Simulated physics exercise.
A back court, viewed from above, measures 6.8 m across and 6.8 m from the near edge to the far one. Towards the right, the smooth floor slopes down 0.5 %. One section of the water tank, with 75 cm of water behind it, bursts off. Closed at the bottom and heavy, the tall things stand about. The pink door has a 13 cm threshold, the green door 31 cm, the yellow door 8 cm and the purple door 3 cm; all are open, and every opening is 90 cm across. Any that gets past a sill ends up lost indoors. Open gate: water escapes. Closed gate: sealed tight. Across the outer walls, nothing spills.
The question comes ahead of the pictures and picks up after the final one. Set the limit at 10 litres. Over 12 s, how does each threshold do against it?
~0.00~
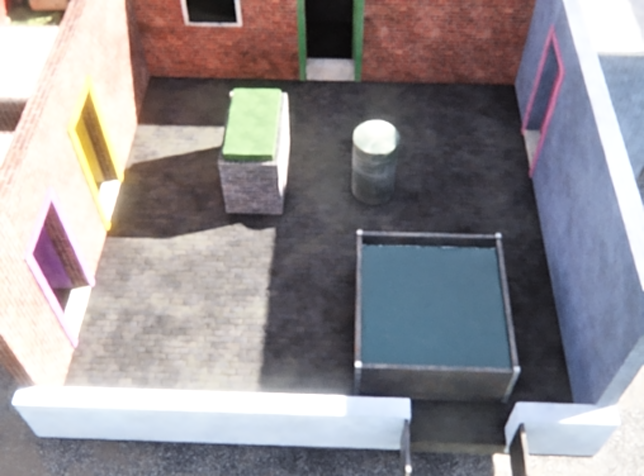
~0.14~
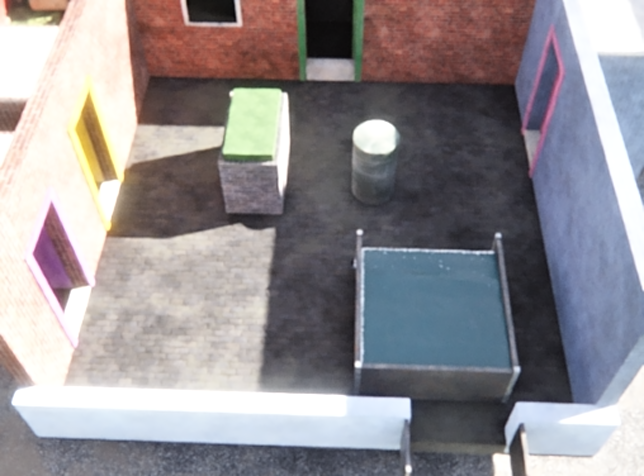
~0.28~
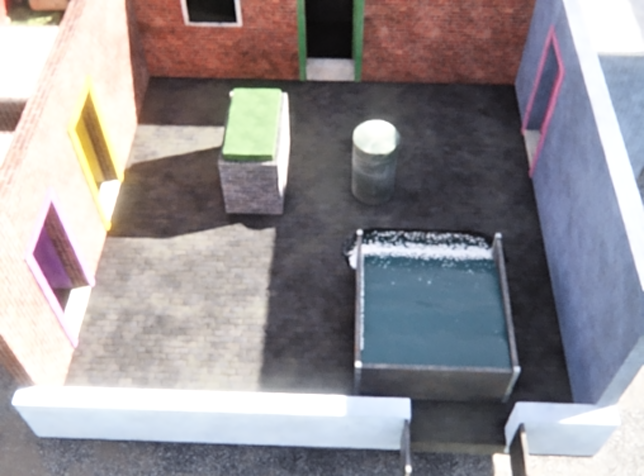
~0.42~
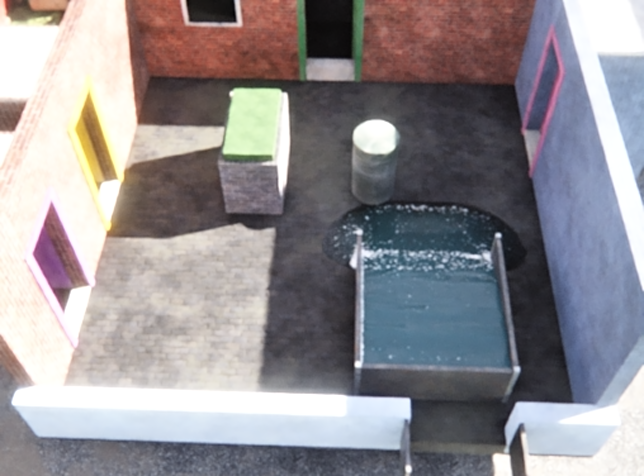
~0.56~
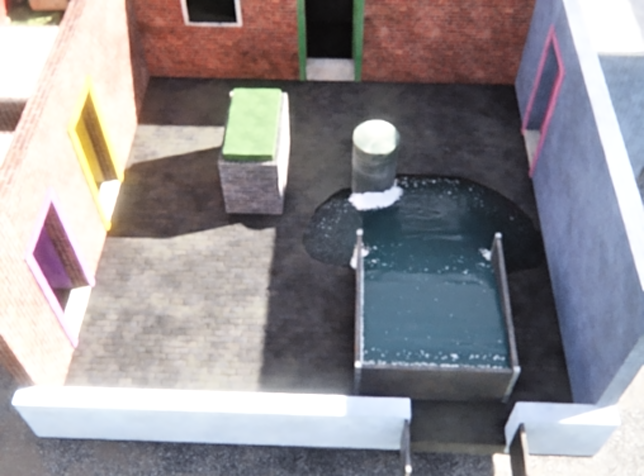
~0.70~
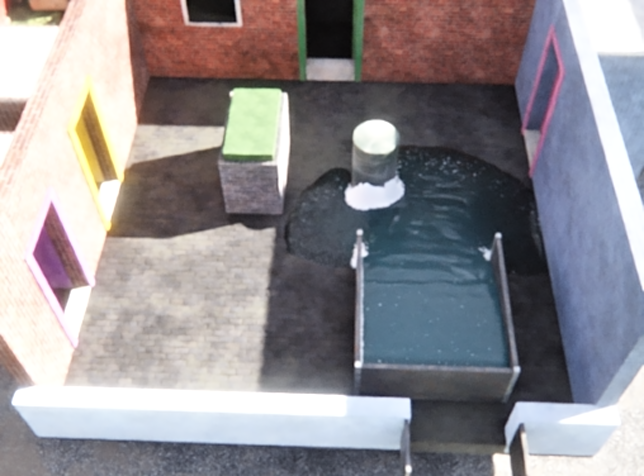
At the pink door the water goes past it. At the green door the water stays short of it. At the yellow door the water stays short of it. At the purple door the water goes past it.
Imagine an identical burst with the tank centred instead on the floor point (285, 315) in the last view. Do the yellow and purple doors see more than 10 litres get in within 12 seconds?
Yellow gets more than that, purple gets more than that.
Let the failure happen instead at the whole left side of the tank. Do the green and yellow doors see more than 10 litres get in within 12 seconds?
At the green door the limit is not exceeded; at the yellow door it is surpassed.
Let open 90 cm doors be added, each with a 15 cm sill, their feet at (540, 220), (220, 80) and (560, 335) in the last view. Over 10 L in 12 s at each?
Per doorway, in order: Insufficient / insufficient / insufficient.
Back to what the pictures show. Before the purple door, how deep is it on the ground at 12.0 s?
About 8.5 cm.
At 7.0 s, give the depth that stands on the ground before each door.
Centimetres: Pink 9 / green 7 / yellow 5 / purple 6.
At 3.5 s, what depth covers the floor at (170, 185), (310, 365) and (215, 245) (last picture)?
Depths in turn: Roughly 0, 0 and 2 centimetres.
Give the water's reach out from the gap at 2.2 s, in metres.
Roughly 5.0 m.
After 1.4 s water covers 30 % of the floor and is deepest (43 cm) near (382, 211); pink door 13 cm at the sill, 0 L in, green door not reached, yellow door not reached, purple door not reached.
After 2.2 s water covers 40 % of the floor and is deepest (55 cm) near (499, 102); pink door 17 cm at the sill, 1 L in, green door 11 cm at the sill, 0 L in, yellow door not reached, purple door not reached.
After 3.5 s water covers 55 % of the floor and is deepest (28 cm) near (506, 151); pink door 23 cm at the sill, 22 L in, green door 23 cm at the sill, 0 L in, yellow door not reached, purple door not reached.
After 7.0 s water covers 90 % of the floor and is deepest (16 cm) near (185, 94); pink door 9 cm at the sill, 65 L in, green door 7 cm at the sill, 0 L in, yellow door 5 cm at the sill, 2 L in, purple door 6 cm at the sill, 0 L in.
After 12.0 s water covers 100 % of the floor and is deepest (12 cm) near (324, 245); pink door 6 cm at the sill, 65 L in, green door 7 cm at the sill, 0 L in, yellow door 4 cm at the sill, 3 L in, purple door 9 cm at the sill, 27 L in.
